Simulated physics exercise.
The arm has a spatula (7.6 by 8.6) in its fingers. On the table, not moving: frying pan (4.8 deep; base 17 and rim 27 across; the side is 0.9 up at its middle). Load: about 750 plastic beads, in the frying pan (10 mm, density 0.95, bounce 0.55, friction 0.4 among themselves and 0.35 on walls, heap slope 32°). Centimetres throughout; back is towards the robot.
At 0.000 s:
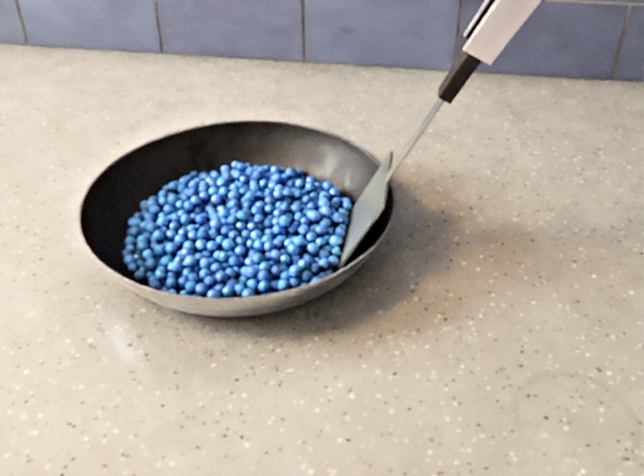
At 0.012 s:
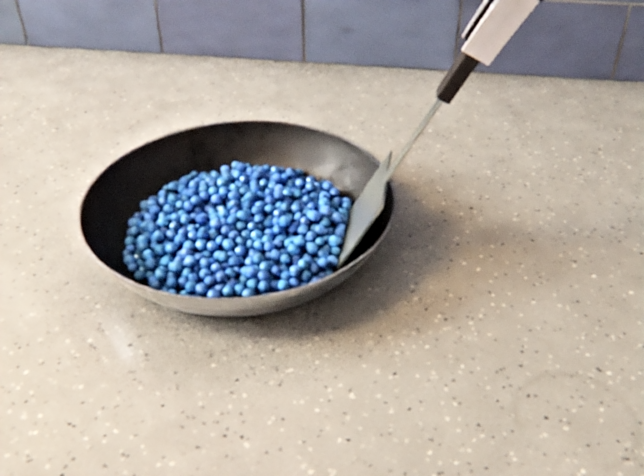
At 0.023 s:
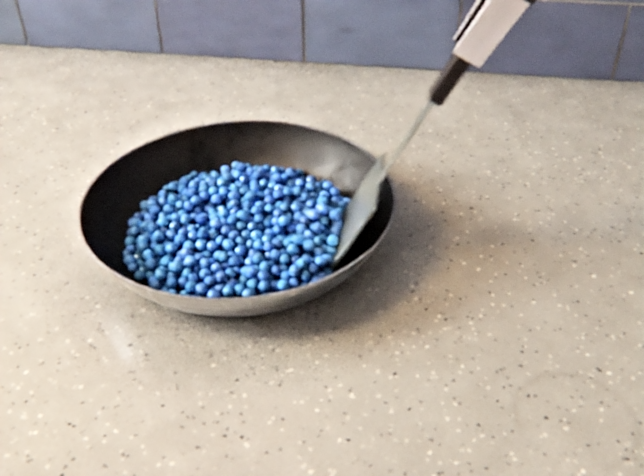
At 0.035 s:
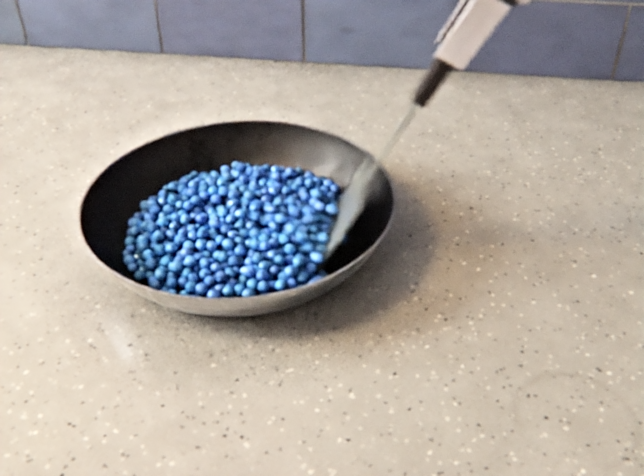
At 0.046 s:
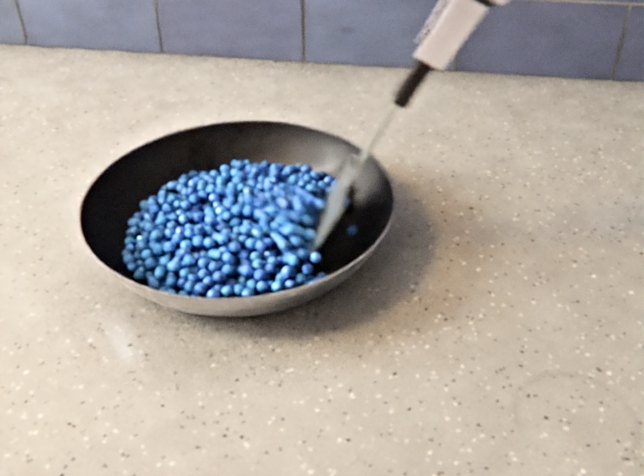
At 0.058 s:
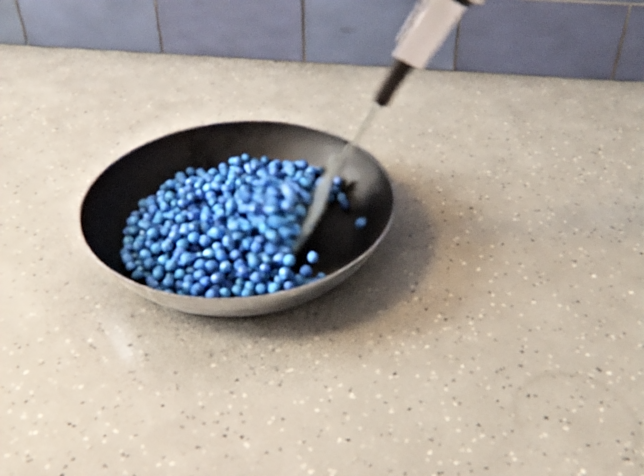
On a speckled countertop before blue tiles, a spatula resting at the right inside edge of a dark frying pan of blue beads moves left, pushing the beads into a closer heap while a few stray to its right.
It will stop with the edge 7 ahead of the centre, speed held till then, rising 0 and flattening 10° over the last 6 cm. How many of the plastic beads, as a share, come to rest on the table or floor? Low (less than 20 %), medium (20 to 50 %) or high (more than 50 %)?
Share on the table or floor: Low (less than 20 %).
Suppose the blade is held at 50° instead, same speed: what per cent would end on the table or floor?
It would be near 5 per cent.
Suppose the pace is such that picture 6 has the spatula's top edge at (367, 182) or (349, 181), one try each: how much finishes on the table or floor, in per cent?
Some 0 and 5 per cent.
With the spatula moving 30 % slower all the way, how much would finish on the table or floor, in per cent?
It would be near 0 per cent.
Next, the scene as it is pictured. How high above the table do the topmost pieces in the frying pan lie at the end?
About 5.5 cm.
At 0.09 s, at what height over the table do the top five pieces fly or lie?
About 8 cm.
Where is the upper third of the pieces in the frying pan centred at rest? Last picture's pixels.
At about (140, 201).
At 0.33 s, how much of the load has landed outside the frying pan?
Roughly 5 per cent.
After 0.09 s, sloping 63°, highest piece 8 above the table; 750 in the frying pan.
After 0.12 s, sloping 60°, highest piece 10 above the table; 748 in the frying pan, 2 on the blade or in flight.
After 0.33 s, sloping 53°, highest piece 6 above the table; 692 in the frying pan, 49 on the table or floor, 9 on the blade or in flight.
After 1.38 s, sloping 53°, highest piece 5 above the table; 692 in the frying pan, 58 on the table or floor.
At rest, 692 in the frying pan, 58 on the table or floor. That is 8 % on the table or floor.
